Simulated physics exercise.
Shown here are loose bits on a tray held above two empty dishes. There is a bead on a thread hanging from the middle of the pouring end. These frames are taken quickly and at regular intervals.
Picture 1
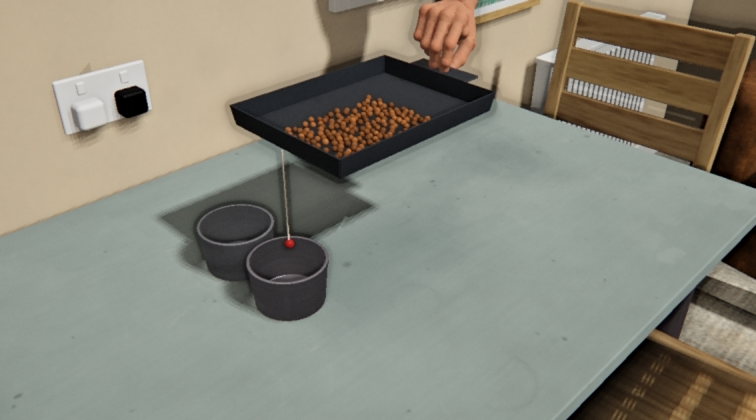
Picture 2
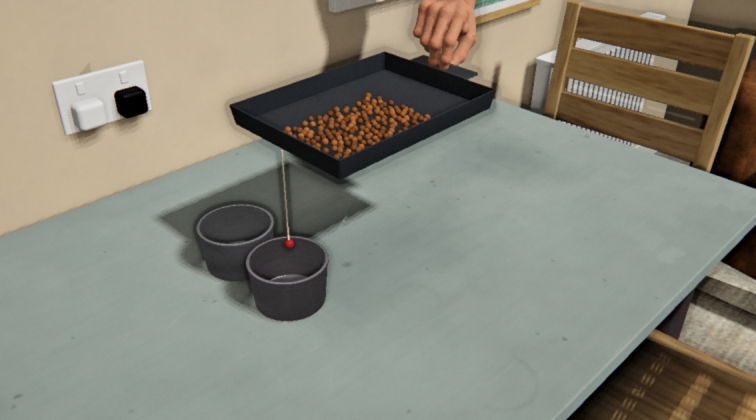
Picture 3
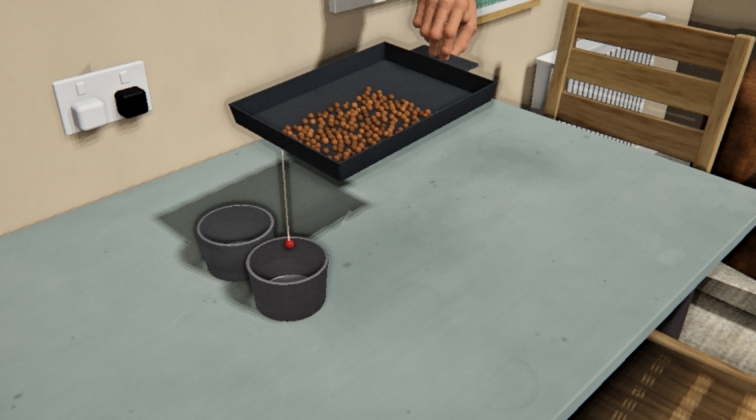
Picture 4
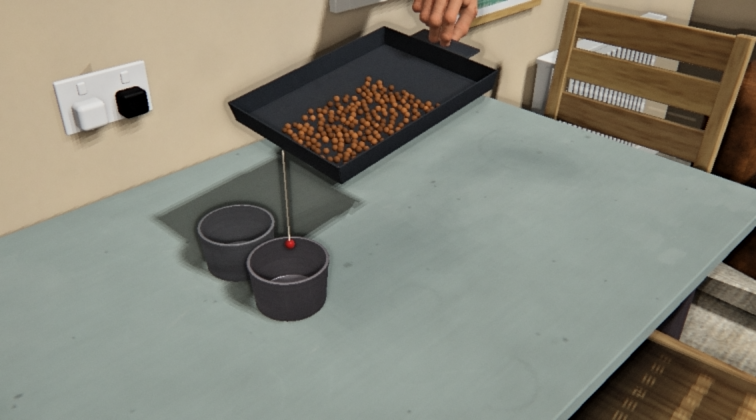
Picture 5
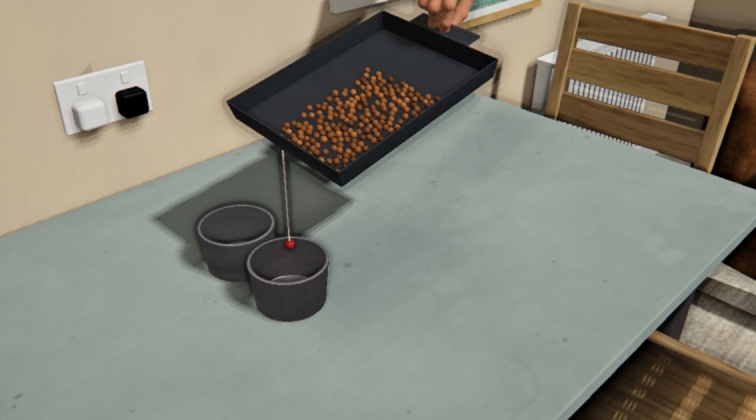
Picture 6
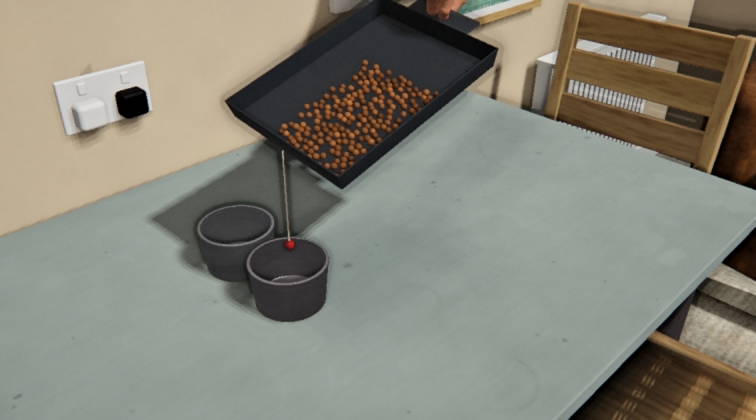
Dark tray of small orange-brown balls tilting gradually as a hand raises its far end above two empty dark dishes.
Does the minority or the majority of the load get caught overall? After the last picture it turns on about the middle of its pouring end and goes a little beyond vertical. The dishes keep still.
The minority of it gets caught.
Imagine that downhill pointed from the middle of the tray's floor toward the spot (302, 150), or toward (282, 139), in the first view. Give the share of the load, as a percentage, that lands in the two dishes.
The share is 0 per cent in the first and 30 per cent in the second.
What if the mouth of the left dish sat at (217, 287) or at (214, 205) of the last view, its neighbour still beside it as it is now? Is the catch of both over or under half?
In the first position shy of half, in the second shy of half.
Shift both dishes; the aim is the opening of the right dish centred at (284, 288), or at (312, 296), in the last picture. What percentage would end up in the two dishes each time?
40, then 90 %.
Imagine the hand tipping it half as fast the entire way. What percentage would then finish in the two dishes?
Roughly 0%.
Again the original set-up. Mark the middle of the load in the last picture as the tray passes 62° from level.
I'd put it at about (336, 138).
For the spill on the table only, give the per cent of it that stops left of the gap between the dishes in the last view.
Roughly 20 %.
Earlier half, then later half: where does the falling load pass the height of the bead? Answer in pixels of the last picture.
Initially about (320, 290); subsequently about (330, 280).
Shortly afterwards, tray tipped steeply; the whole lot on the tray.
Next, tray tipped right over; all but a few on the tray; only a few outside both; only a few in the air.
Some moments later, tray tipped past a quarter turn; only a few in the right dish; all but a few outside both.
In the end, tray tipped past a quarter turn; only a few in the right dish; none at all in the left dish; all but a few outside both.
